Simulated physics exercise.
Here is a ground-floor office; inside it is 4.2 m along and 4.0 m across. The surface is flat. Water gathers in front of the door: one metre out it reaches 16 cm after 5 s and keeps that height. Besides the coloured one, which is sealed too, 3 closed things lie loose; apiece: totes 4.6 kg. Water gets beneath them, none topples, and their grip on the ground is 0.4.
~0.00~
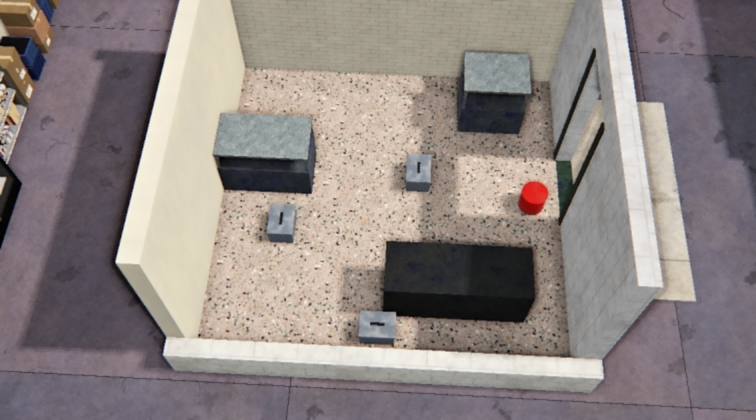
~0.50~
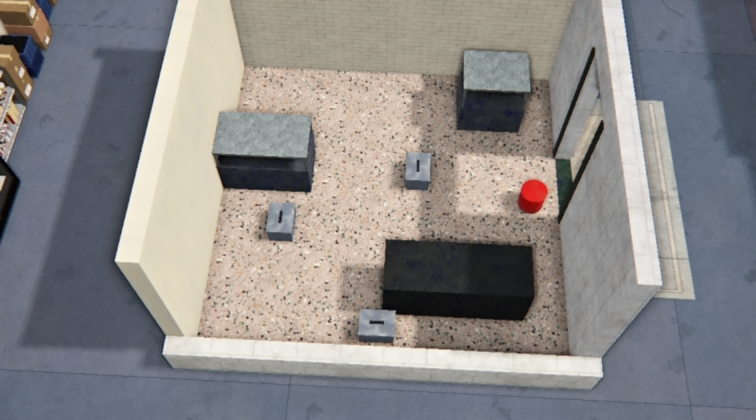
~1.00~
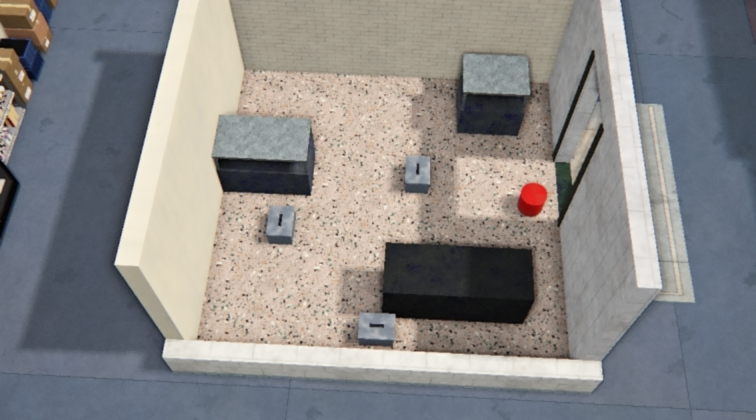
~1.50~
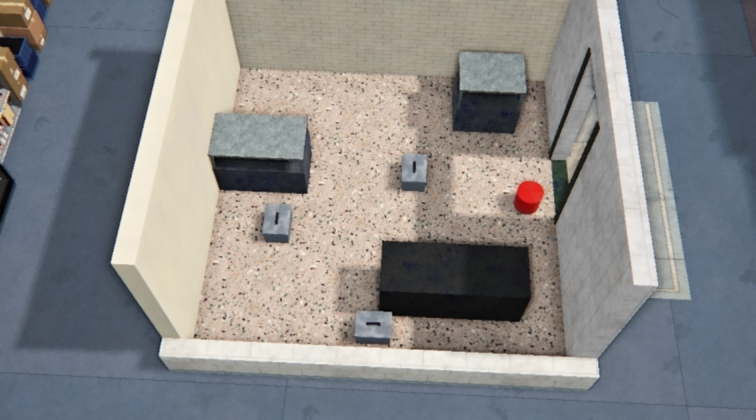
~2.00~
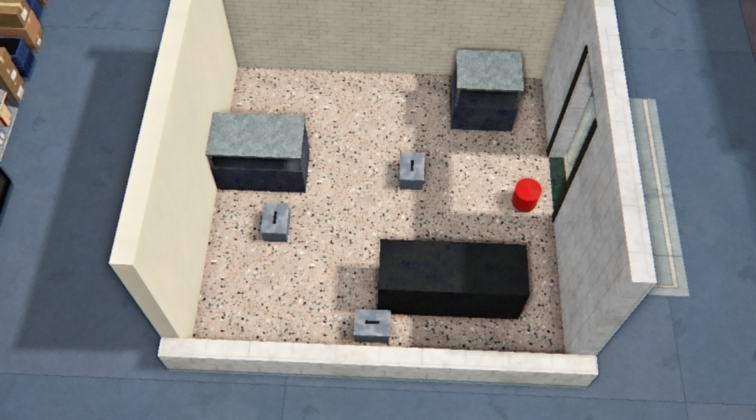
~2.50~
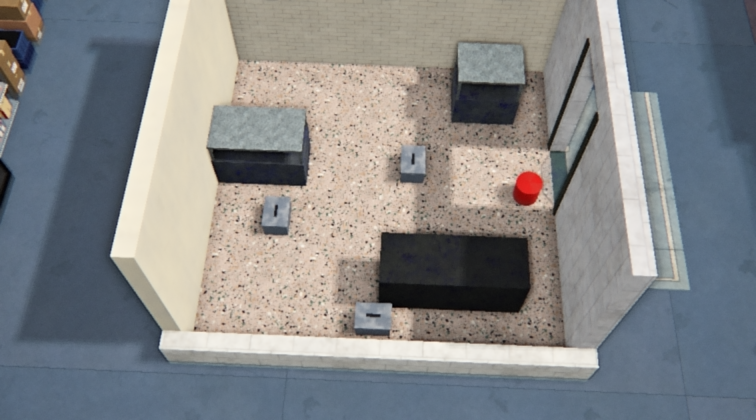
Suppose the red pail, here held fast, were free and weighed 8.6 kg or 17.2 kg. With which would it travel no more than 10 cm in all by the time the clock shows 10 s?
For it, only the higher weight holds it.
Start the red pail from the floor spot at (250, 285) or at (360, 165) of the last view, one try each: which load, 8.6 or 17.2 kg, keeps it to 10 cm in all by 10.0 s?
In turn: Either load holds; either load holds.
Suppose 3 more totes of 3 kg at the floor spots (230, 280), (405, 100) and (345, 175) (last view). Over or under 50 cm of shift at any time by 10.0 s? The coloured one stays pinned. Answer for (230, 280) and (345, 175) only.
In turn: Short of it, more.
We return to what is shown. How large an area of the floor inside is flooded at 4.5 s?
About 3.0 m2.
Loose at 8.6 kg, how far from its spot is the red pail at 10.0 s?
About 50 cm.
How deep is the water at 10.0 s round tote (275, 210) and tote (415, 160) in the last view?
About 1 and 3 cm.
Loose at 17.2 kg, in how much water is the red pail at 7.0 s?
About 6 cm.
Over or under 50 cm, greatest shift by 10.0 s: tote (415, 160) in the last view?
It is more.
After 3.5 s the red pail would be 0 cm from its start with 8.6 kg and 0 cm from its start with 17.2 kg; 3 cm of water round it then.
After 4.5 s the red pail would be 4 cm from its start with 8.6 kg and 0 cm from its start with 17.2 kg; 5 cm of water round it then.
After 7.0 s the red pail would be 44 cm from its start with 8.6 kg and 0 cm from its start with 17.2 kg; 6 cm of water round it then.
After 10.0 s the red pail would be 53 cm from its start with 8.6 kg and 0 cm from its start with 17.2 kg; 6 cm of water round it then.
